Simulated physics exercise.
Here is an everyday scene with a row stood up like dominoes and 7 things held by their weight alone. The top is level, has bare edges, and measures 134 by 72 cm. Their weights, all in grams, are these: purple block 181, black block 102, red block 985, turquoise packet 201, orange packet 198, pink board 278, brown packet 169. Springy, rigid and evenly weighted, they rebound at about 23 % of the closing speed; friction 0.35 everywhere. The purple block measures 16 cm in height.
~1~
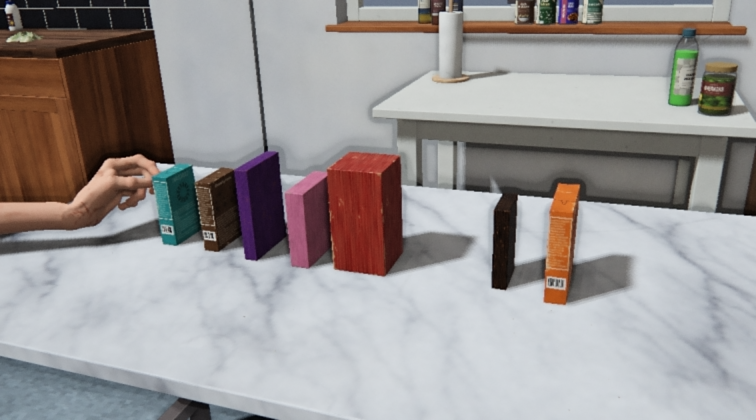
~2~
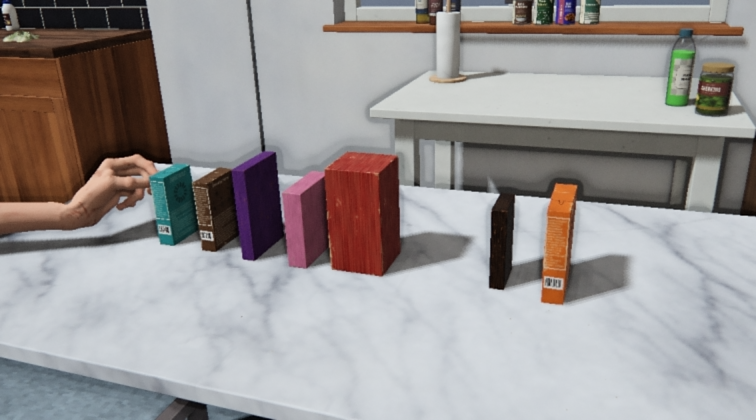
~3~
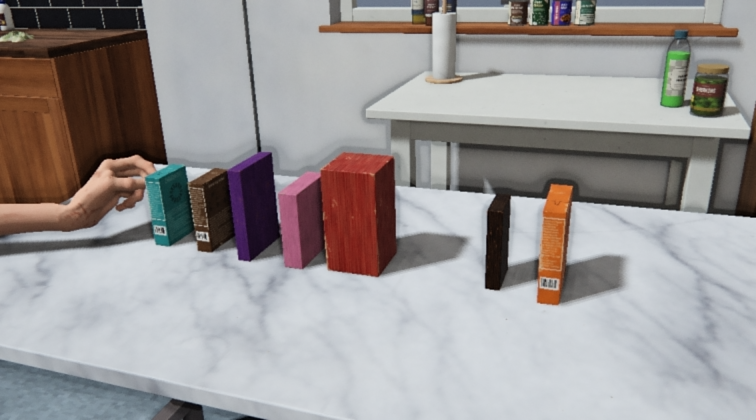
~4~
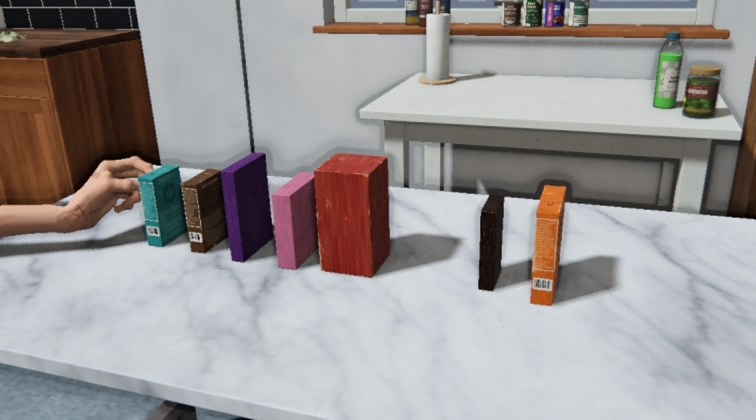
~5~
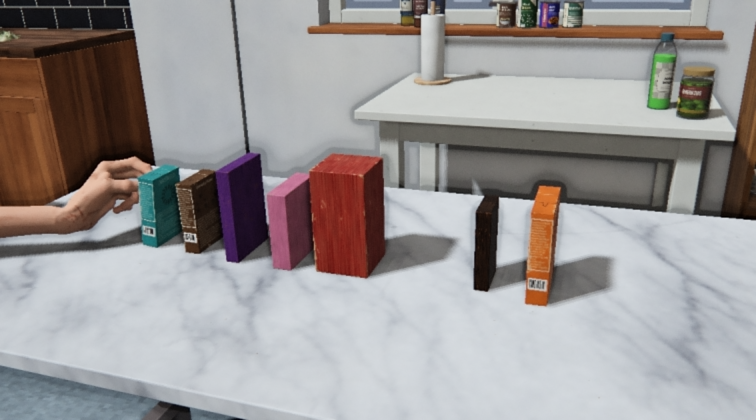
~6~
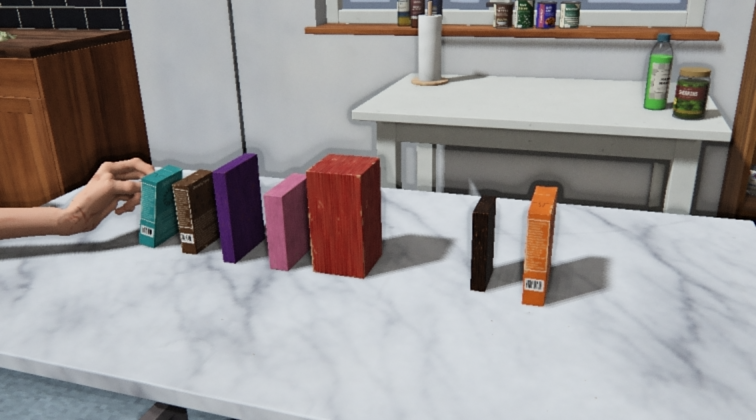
On a marble-patterned tabletop in a kitchen, a hand touches the turquoise packet at the left of a row of upright blocks, with a black block and an orange packet standing apart at right. The view drifts slightly rightward, then the turquoise packet begins tilting right toward the brown one.
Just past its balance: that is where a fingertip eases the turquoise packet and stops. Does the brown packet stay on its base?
No: It gives way.
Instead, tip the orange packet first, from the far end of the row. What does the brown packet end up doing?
In that case the brown packet does not fall.
Then, 0.40 s on from there, turquoise packet 51° over; brown packet 29° off upright near (216, 214); purple block 4° off upright.
Then, 0.50 s on from there, turquoise packet 61° over; brown packet 48° off upright near (226, 220); purple block 26° off upright.
In the end, toppled on the table, brown packet; not toppled but over 5 cm from the start, purple block; the other 3 under 5 cm from the start. At the end, from the last picture's camera, brown packet near (231, 225).
